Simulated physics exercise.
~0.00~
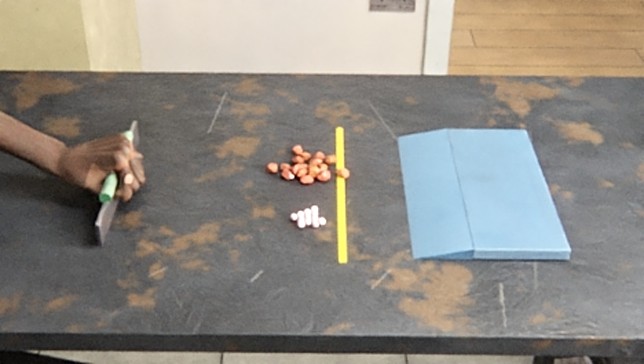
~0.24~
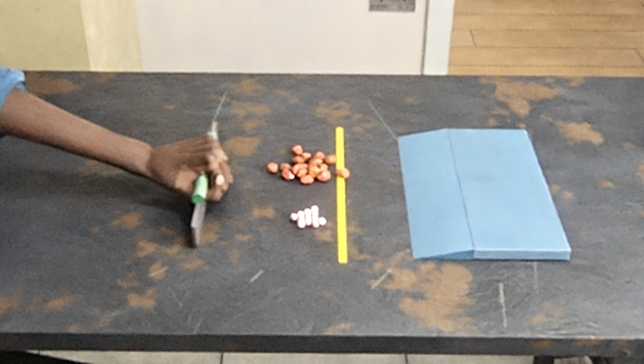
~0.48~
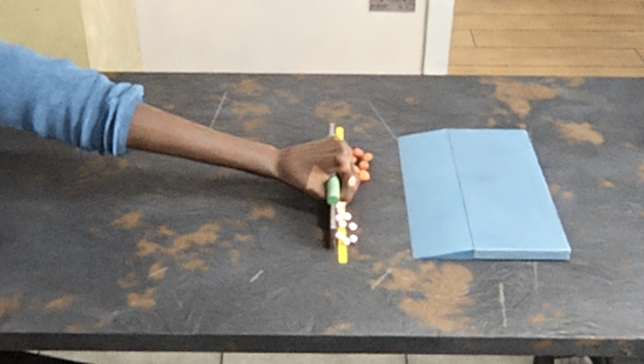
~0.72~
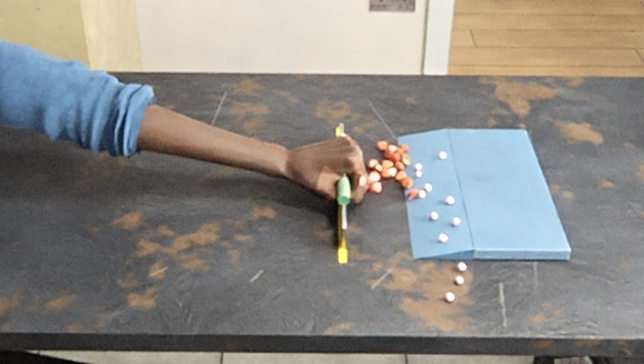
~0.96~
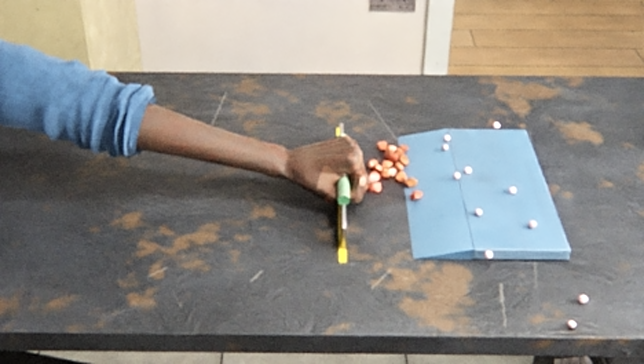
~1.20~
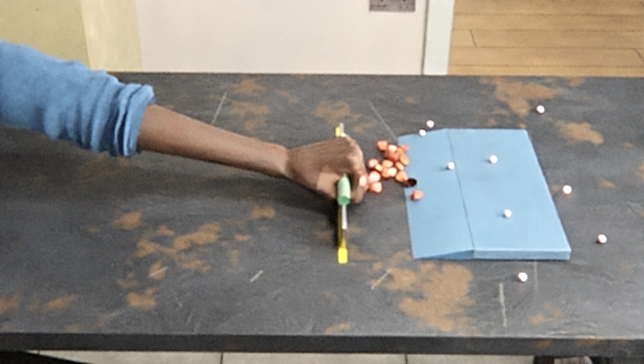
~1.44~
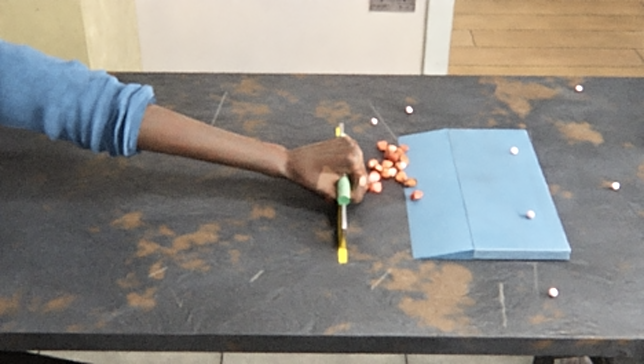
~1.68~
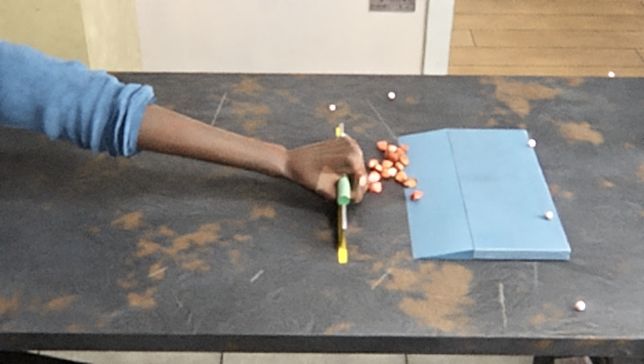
Hand sweeping loose pieces right with a scraper, stopping at yellow tape, pale beads scattering past blue ramp, reddish ones bunching at its edge.
